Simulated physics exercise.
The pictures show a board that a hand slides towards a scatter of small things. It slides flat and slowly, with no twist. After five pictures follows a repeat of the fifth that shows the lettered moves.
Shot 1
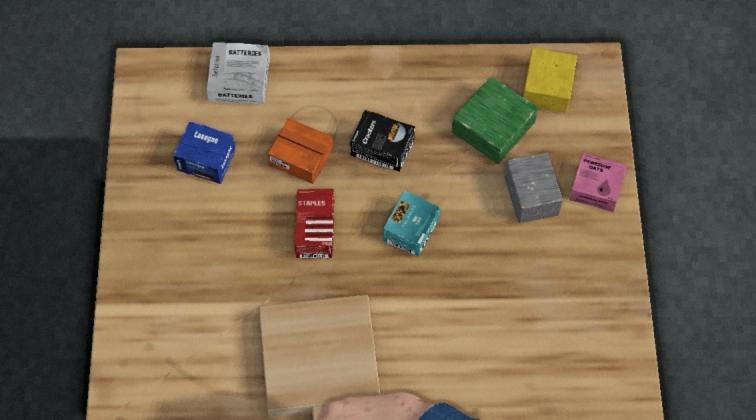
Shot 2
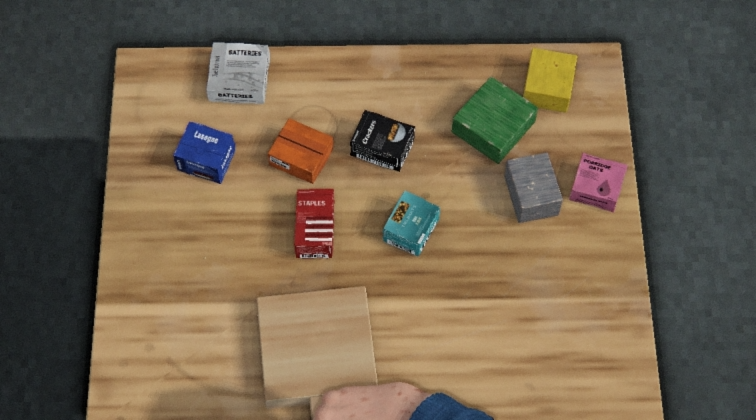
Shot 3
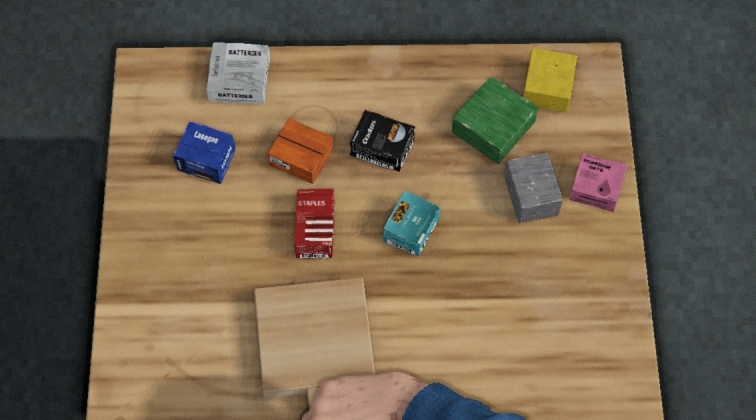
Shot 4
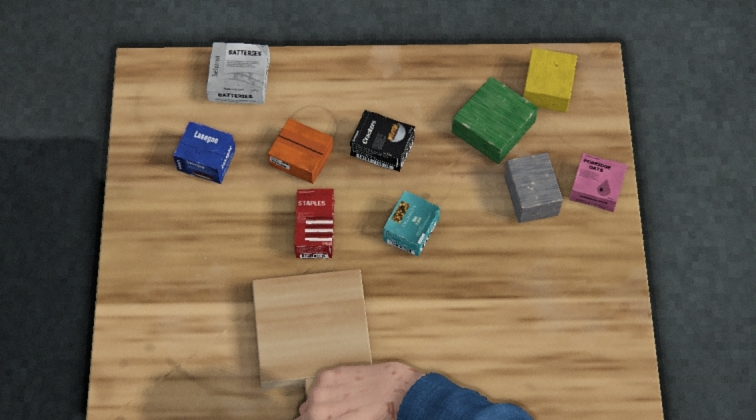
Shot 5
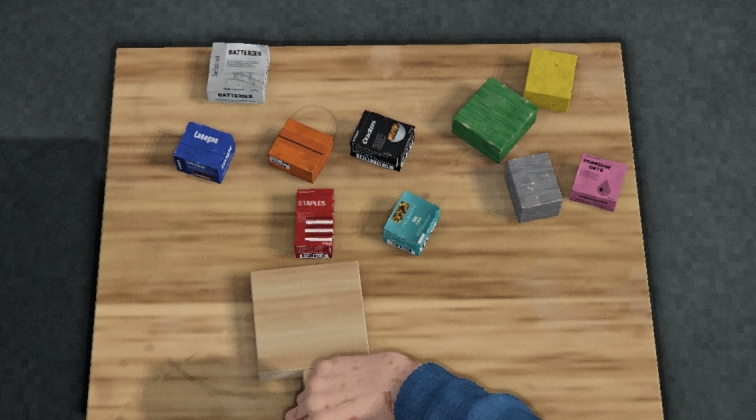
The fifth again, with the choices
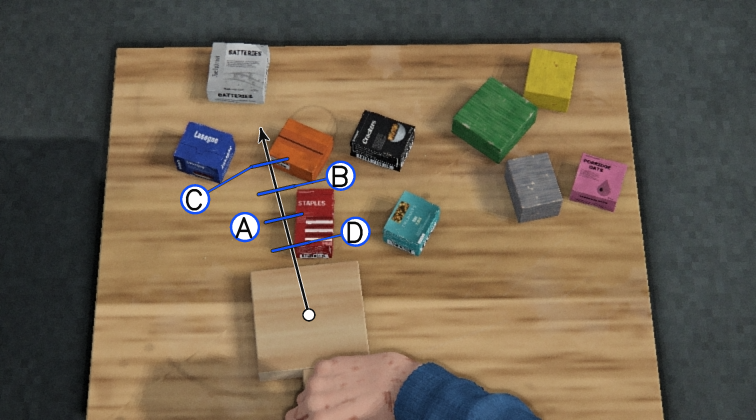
The clip shows a hand slowly sliding a flat, light wooden board up a wooden tabletop, drifting slightly left, towards scattered small boxes, packets and coloured blocks, which stay still while a gap remains between them and the board.
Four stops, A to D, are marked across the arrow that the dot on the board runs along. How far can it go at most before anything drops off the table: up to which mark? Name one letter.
At C, and not beyond.
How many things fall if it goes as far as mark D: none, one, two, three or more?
In all, none.
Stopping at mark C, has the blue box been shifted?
Yes.
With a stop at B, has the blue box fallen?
By then, no.
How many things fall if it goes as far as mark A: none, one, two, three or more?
By then, none.
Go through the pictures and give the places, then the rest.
The first frame shows orange box (301, 151); blue box (205, 153); green block (495, 120).
The second frame shows board (316, 342); turquoise packet (411, 223).
The third frame shows board (313, 333); red box (314, 223).
The fourth frame shows board (312, 324); grey block (533, 188).
The fifth frame shows board (309, 315); black packet (382, 141); orange box (301, 151); blue box (205, 153).
On the marked copy, A at (284, 218); B at (277, 190); C at (269, 163); D at (291, 247); the arrow from (309, 315) to (261, 129); the white dot at (309, 315).
Taking C. A third of the way, board (294, 262); orange box (292, 130); red box (302, 183).
Two thirds of the way, board (280, 206); orange box (293, 85); red box (287, 131).
When it is over, board (270, 170); orange box (295, 50); red box (283, 93); nothing has fallen.
As for the rest, A is safe but short; B is safe but short; D is safe but short.
